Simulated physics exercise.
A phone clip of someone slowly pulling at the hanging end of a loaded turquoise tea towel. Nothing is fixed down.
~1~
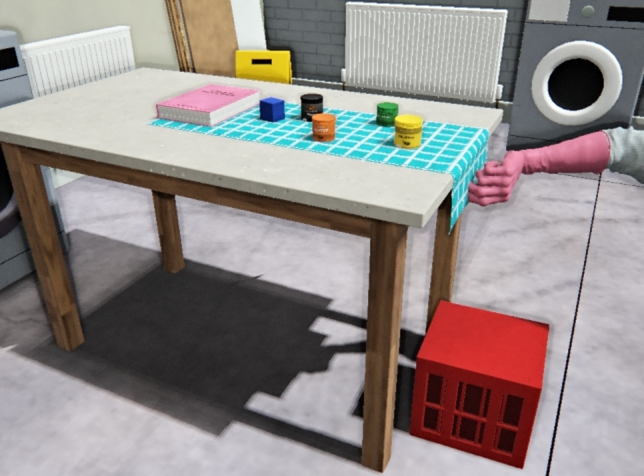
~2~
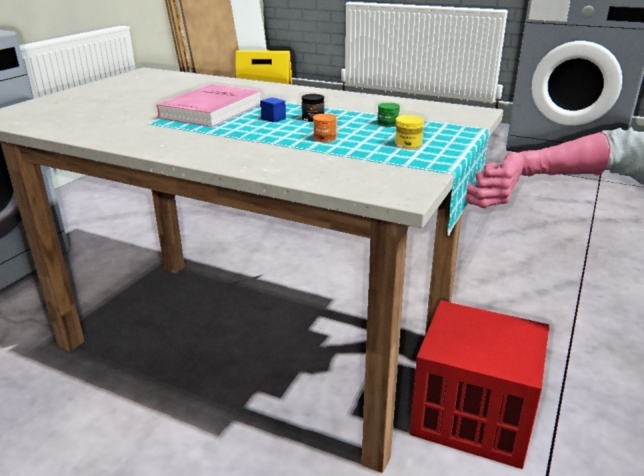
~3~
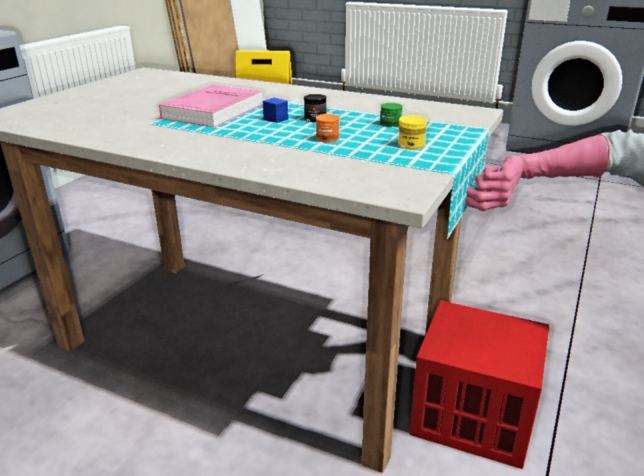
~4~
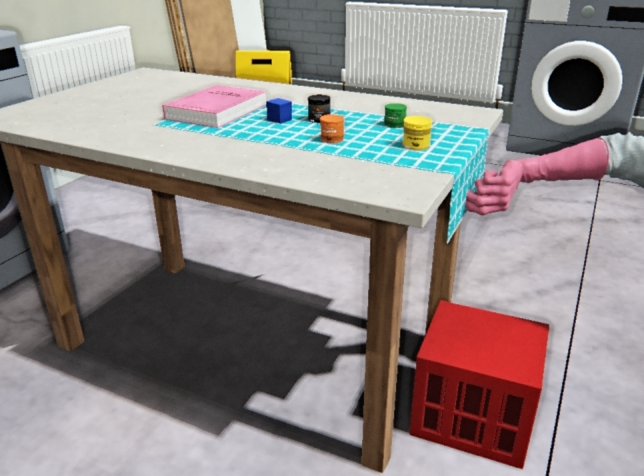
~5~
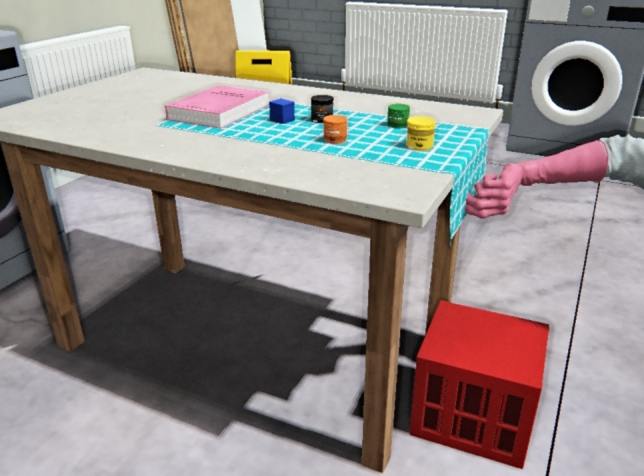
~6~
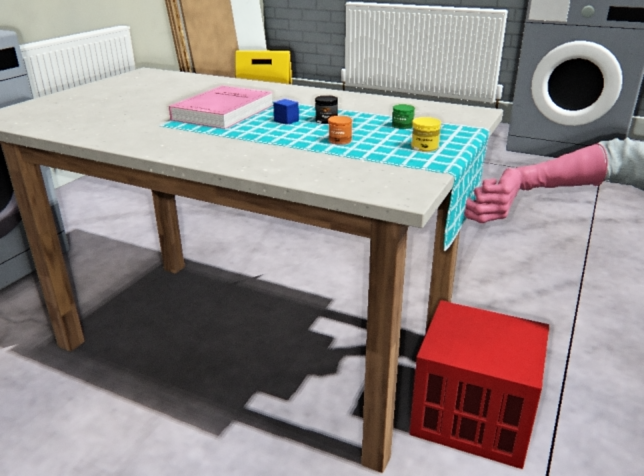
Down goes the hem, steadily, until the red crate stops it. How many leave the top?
The table loses three.
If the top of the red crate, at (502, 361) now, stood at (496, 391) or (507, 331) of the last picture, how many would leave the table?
Then 4 and 2.
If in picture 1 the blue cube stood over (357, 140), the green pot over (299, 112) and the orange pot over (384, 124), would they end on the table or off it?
The blue cube tumbles off; the green pot stays on; the orange pot comes down.
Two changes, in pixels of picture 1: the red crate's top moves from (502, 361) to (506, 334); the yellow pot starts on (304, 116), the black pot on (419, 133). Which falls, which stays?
The yellow pot holds on; the black pot falls.
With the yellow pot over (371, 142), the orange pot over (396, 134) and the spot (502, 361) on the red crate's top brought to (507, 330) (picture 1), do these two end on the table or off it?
The yellow pot falls; the orange pot drops off.
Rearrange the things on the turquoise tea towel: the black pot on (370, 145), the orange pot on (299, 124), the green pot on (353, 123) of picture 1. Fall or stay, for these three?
The black pot comes down; the orange pot keeps its place on top; the green pot comes down.
A little later, hem near (462, 260); all still up.
Next, hem near (457, 317); yellow pot and green pot gone.
When it is over, hem on the crate; yellow pot, green pot and orange pot gone. The count of fallen things is three.
